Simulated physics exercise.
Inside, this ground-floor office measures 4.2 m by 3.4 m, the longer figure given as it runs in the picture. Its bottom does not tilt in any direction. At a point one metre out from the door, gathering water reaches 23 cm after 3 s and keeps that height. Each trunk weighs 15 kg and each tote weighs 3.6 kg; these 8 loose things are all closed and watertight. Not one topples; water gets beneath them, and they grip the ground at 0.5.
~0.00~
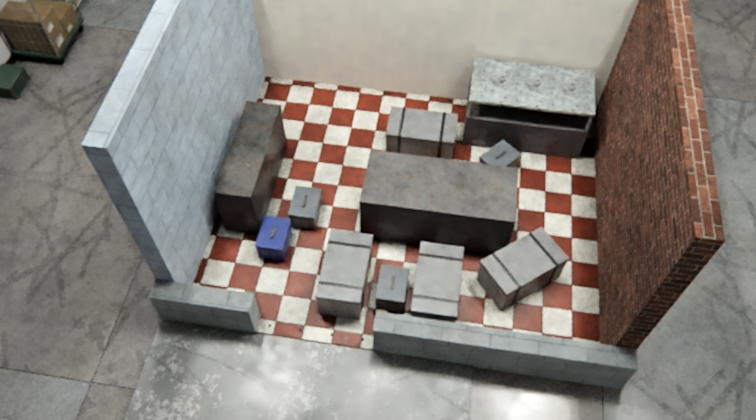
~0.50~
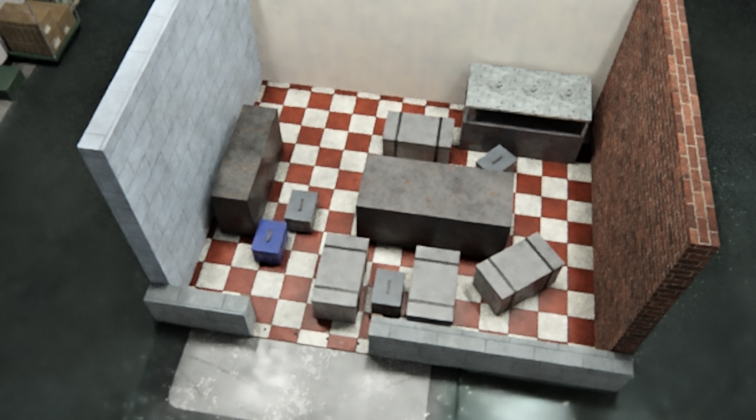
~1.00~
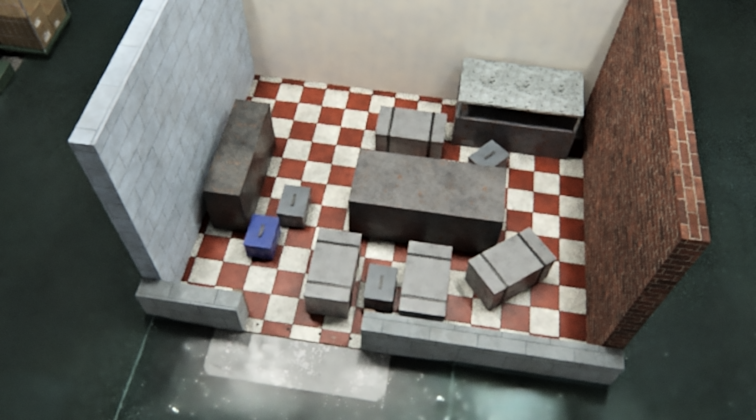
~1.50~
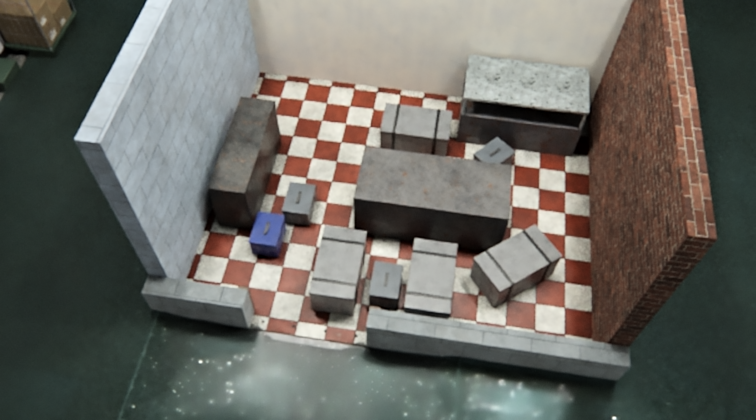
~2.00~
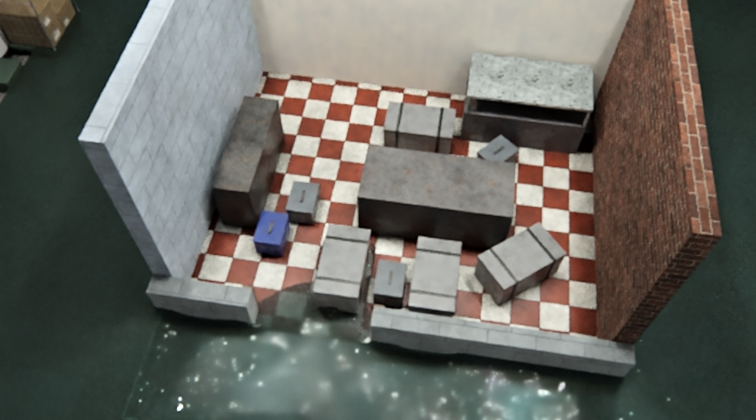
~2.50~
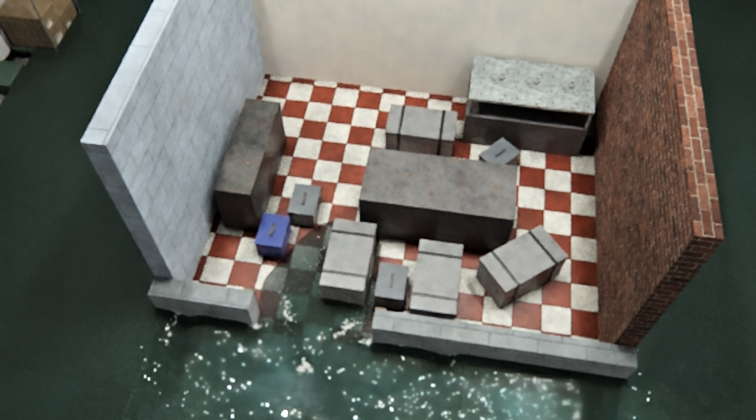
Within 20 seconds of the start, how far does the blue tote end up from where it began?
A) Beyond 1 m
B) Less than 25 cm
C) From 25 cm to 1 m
The answer is A.
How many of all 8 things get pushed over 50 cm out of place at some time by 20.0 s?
The total is 6.
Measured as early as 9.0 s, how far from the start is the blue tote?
200 cm or so by then.
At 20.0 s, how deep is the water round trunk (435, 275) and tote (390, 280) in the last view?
I'd put it at 22 cm and 21 cm respectively.
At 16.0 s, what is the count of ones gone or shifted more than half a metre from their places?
Tally: 6.
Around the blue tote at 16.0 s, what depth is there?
Around 18 cm.
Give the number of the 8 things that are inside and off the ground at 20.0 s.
My tally comes to 8.
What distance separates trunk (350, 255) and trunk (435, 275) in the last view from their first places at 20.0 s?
They've ended up 80 cm and 80 cm away, in that order.
After 4.0 s the blue tote is near (282, 190), 0.5 m from its start, afloat; 3 afloat.
After 9.0 s the blue tote is near (454, 165), 2.1 m from its start, afloat; 8 afloat.
After 16.0 s the blue tote is near (499, 147), 2.7 m from its start, afloat; 8 afloat.
After 20.0 s the blue tote is near (497, 160), 2.6 m from its start, afloat; 8 afloat.
